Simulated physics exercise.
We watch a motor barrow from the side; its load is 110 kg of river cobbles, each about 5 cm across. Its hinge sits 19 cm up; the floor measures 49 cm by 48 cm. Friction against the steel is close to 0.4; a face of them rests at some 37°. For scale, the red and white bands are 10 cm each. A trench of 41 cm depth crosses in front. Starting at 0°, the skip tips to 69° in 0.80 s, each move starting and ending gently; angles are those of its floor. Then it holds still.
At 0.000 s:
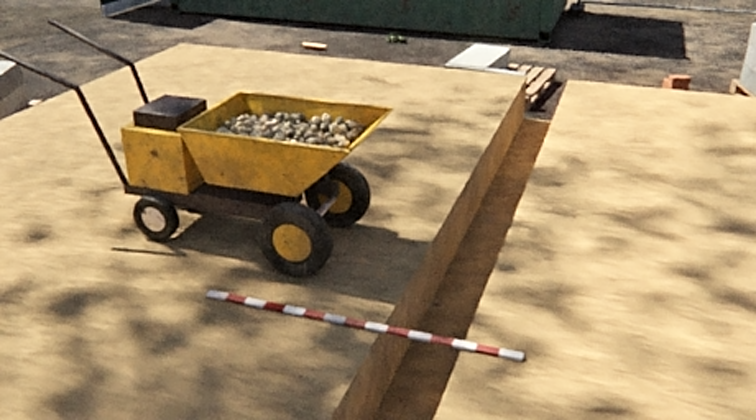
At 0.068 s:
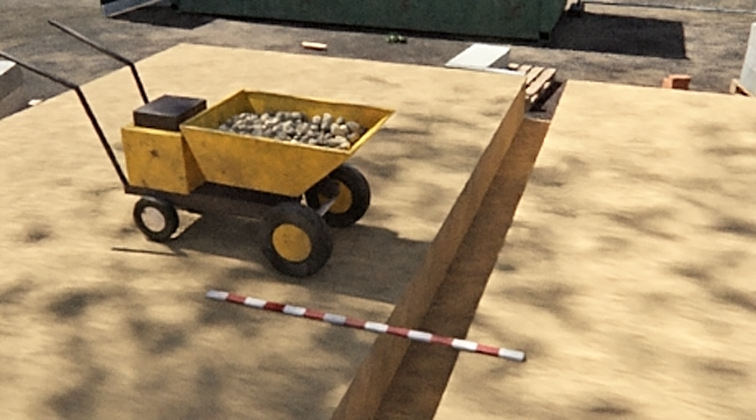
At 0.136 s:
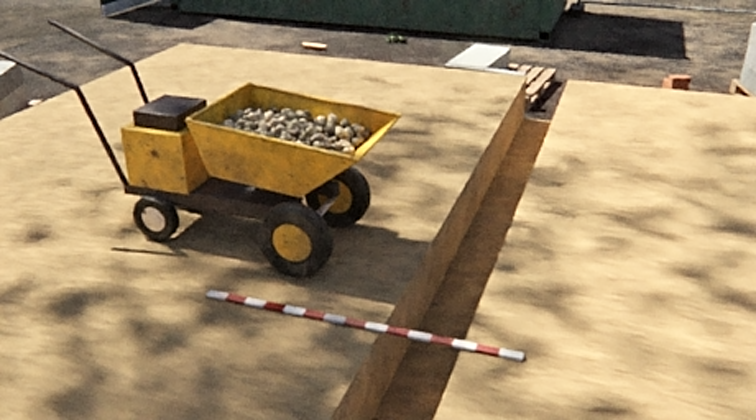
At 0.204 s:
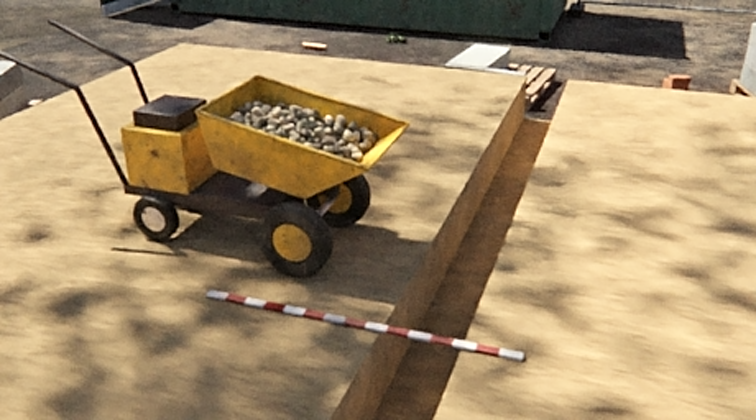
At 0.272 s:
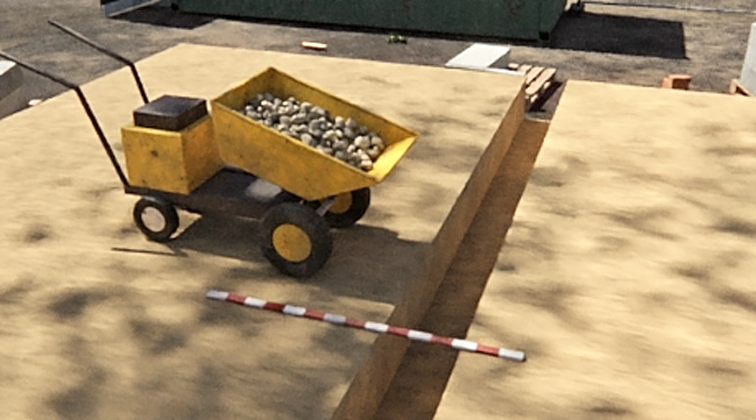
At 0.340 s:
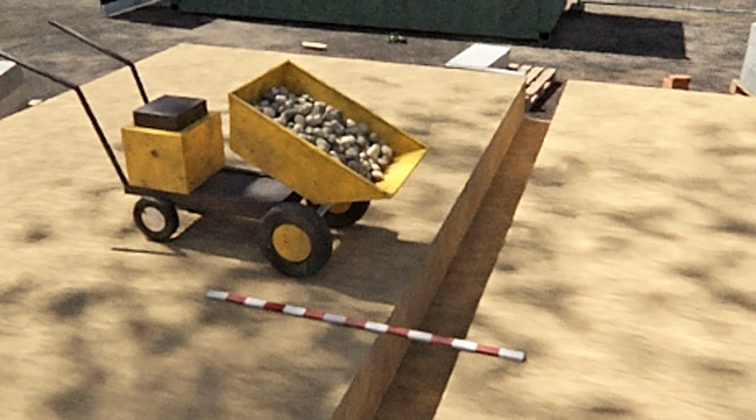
On sandy ground beside a trench, a yellow motor barrow tilting its skip of river cobbles steadily down toward the right.
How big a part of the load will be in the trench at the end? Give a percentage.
Close to 96 in a hundred.
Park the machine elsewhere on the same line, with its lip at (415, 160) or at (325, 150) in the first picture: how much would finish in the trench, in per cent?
First some 5, then 100 per cent.
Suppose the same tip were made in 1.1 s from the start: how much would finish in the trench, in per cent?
It would be near 100 per cent.
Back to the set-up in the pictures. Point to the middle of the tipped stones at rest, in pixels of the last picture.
Around (458, 325).
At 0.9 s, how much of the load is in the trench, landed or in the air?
Some 30 per cent.
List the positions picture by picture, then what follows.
Lip at (349, 152), floor tilted 0°, highest stones at (301, 125), in the first frame.
Lip at (352, 154), floor tilted 1°, highest stones at (294, 124); the stones move at 0.3 m/s on average, in the second frame.
The skip is at 5°, its lip at (359, 160); the top of the load is at (283, 119); the stones move at 0.5 m/s on average, in the third frame.
Lip at (369, 169), floor tilted 11°, highest stones at (267, 112); the stones move at 0.8 m/s on average, in the fourth frame.
Lip at (381, 182), floor tilted 19°, highest stones at (267, 104); the stones move at 0.9 m/s on average, in the fifth frame.
The skip is at 27°, its lip at (391, 198); the top of the load is at (278, 97); the stones move at 1.0 m/s on average, in the sixth frame.
After 0.6 s the floor is at 58°; 100 % in the skip; the foremost stones are at (412, 228).
After 0.9 s the floor is at 69°; 70 % in the skip, 30 % in the trench; the foremost stones are at (476, 328).
After 1.2 s the floor is at 69°; 19 % in the skip, 77 % in the trench, 4 % past the trench; the foremost stones are at (557, 285).
After 3.2 s the floor is at 69°; 0 % in the skip, 96 % in the trench, 4 % past the trench; the foremost stones are at (611, 315).
